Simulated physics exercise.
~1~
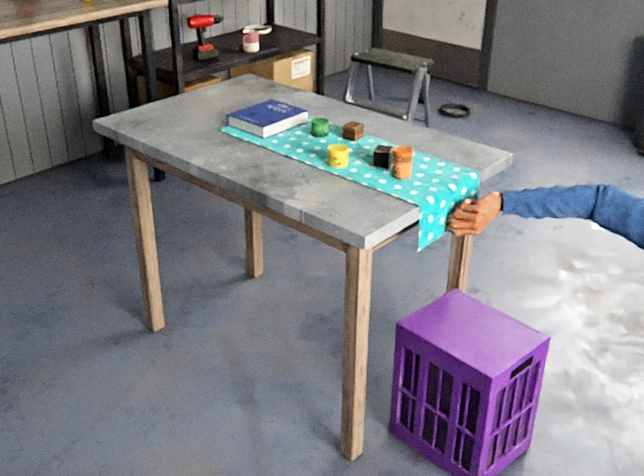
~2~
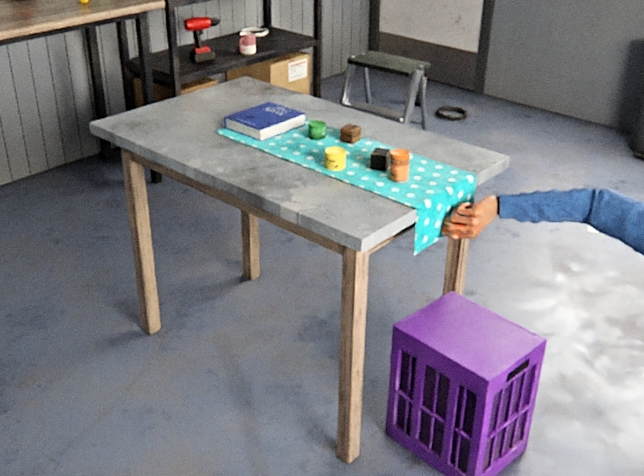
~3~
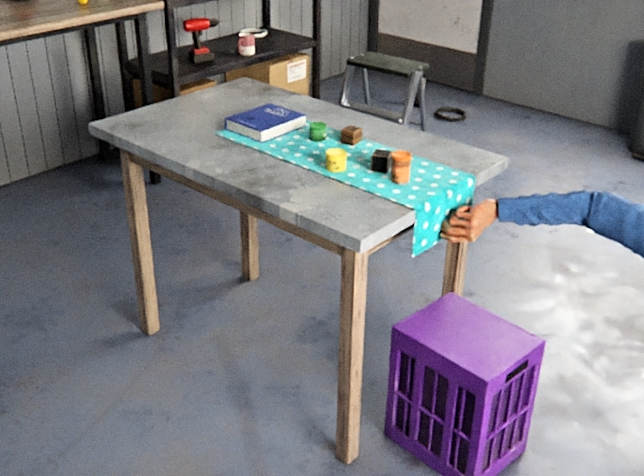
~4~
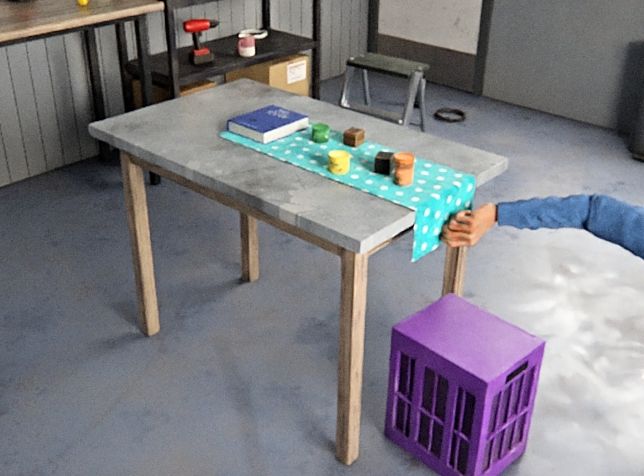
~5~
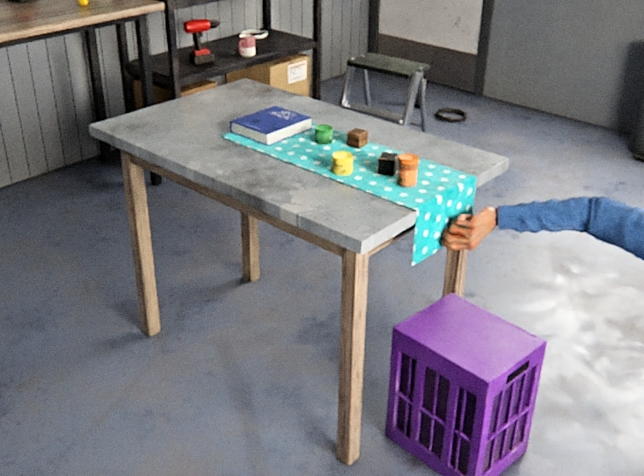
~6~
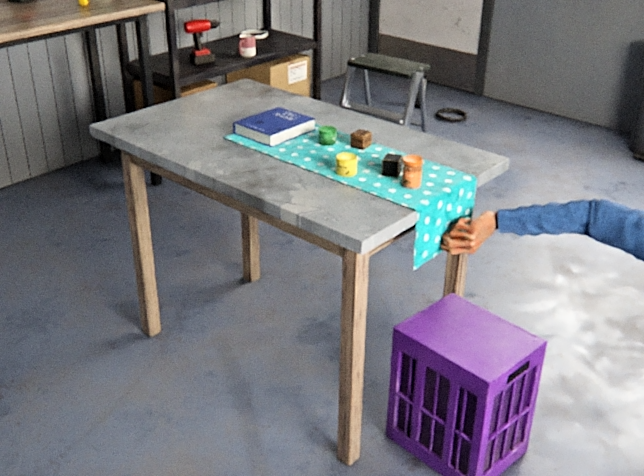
The footage shows a hand gripping the end of a turquoise spotted cloth on a workbench above a purple crate, drawing it slightly down over the right edge while the book, pots and blocks on it shift slightly right.
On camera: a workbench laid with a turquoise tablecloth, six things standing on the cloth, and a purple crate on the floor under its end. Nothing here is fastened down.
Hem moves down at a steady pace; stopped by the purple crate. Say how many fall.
The drop will claim two items.
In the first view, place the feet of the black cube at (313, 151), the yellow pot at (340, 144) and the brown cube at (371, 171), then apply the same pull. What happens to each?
The black cube ends up still aboard, the yellow pot ends up still aboard, the brown cube ends up knocked off.
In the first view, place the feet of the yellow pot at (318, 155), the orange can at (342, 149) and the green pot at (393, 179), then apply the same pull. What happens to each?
The yellow pot is still on top, the orange can is still on top and the green pot is off the top.
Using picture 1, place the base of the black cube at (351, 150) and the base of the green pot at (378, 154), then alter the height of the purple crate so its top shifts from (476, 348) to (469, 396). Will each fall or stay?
Looks like the black cube ends up down, and the green pot ends up down.
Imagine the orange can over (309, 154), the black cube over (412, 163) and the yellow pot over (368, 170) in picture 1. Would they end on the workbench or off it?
Here's the result: The orange can remains in place, the black cube leaves the top and the yellow pot leaves the top.
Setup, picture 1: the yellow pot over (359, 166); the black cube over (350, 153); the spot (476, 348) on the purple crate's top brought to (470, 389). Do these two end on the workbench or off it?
In the end the yellow pot is no longer on top and the black cube is no longer on top.
A little later, hem near (440, 298); orange can gone.
Next, hem on the crate; orange can and black cube gone.
When it is over, hem on the crate; orange can and black cube gone. Over the edge go two.
